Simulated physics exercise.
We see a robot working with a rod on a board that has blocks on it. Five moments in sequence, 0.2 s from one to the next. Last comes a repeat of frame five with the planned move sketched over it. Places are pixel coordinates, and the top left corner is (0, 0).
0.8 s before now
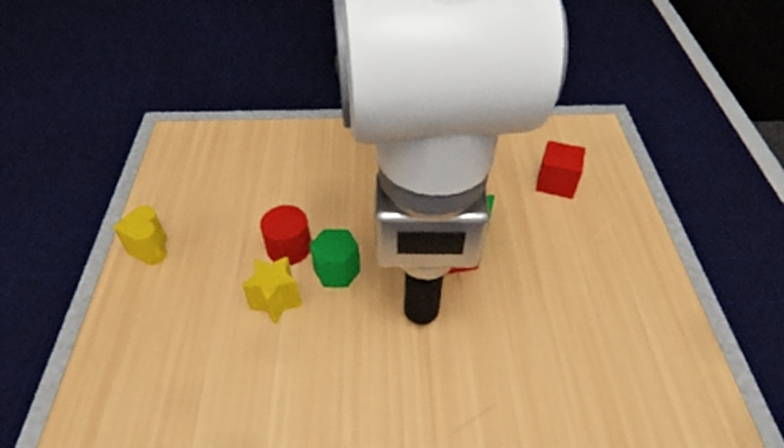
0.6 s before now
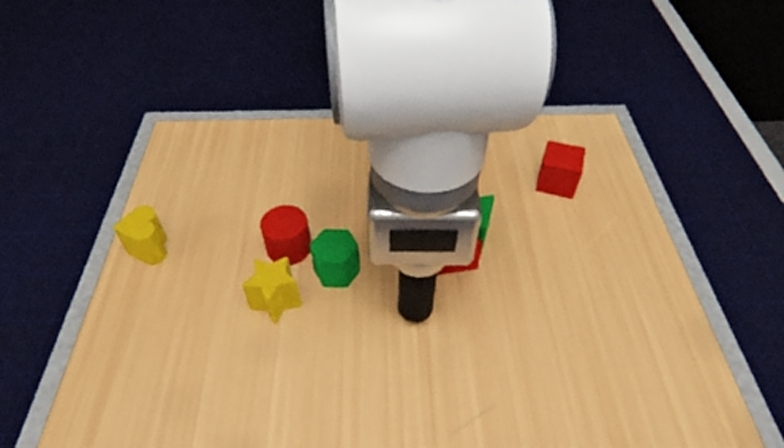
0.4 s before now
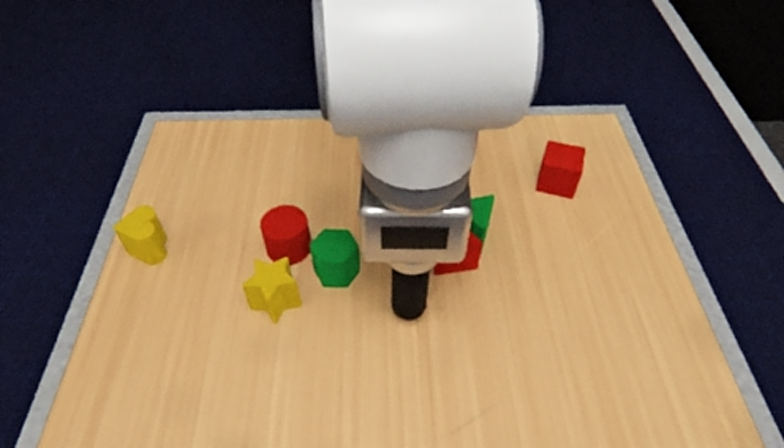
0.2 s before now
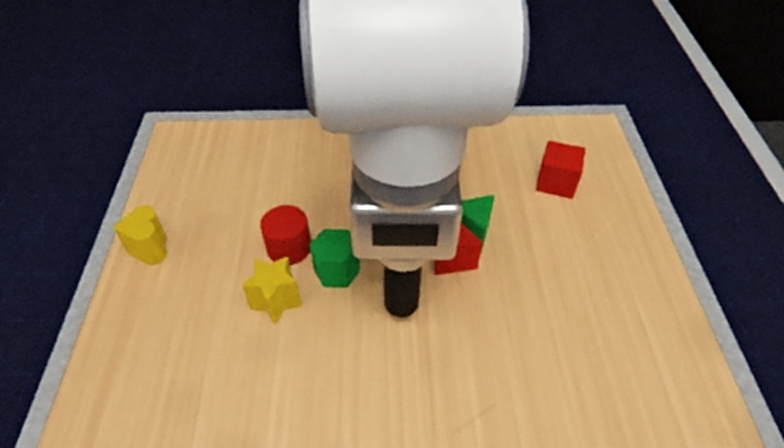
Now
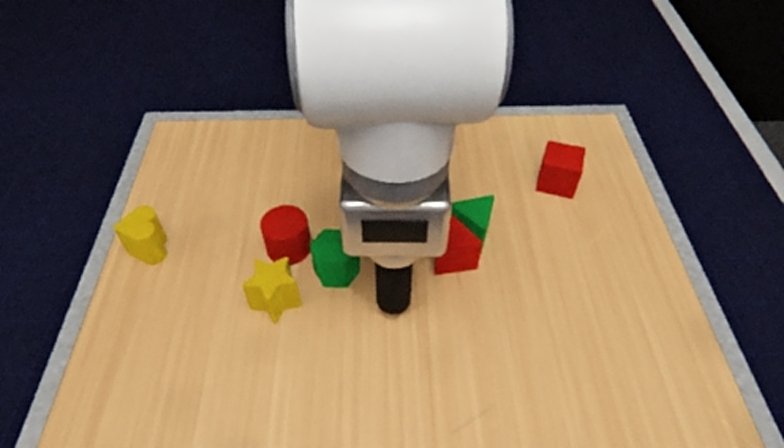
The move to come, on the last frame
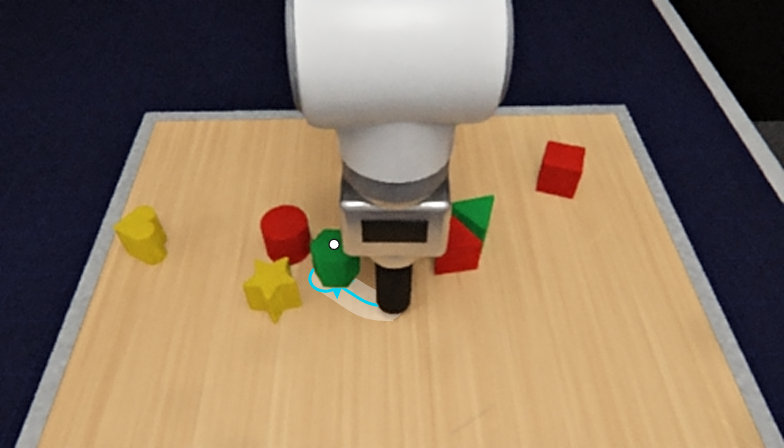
A white robot arm with a black rod pointing down starts over the middle of a wooden board and slides slowly left, edging slightly away from the viewer. As it shifts, a green block and a red block behind it come into view, while the red, yellow and green blocks around it stay still.
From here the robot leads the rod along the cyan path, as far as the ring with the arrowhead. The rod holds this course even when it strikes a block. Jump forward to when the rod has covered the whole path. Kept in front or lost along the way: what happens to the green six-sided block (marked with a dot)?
I expect it to be in front.
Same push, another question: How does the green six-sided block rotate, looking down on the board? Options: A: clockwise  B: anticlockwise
That would be A.
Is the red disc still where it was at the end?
The answer is no.
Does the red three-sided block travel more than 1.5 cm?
Final answer: No.
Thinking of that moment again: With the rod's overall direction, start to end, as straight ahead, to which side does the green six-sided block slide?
The shift is to the right of that direction.
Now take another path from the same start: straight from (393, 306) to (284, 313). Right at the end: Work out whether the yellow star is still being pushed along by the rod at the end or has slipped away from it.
When the path is over, you would find the yellow star still in front of the rod.
Path on the board, from (393, 306) by way of (367, 303) and (346, 290) to (327, 277); the dot is on the green six-sided block.
On the path given first. Halfway along, rod at (356, 290); nothing pushed yet.
At the end, rod at (326, 271); yellow star in place; red disc at (276, 213); green six-sided block at (319, 222), turned 45° clockwise; red three-sided block in place.
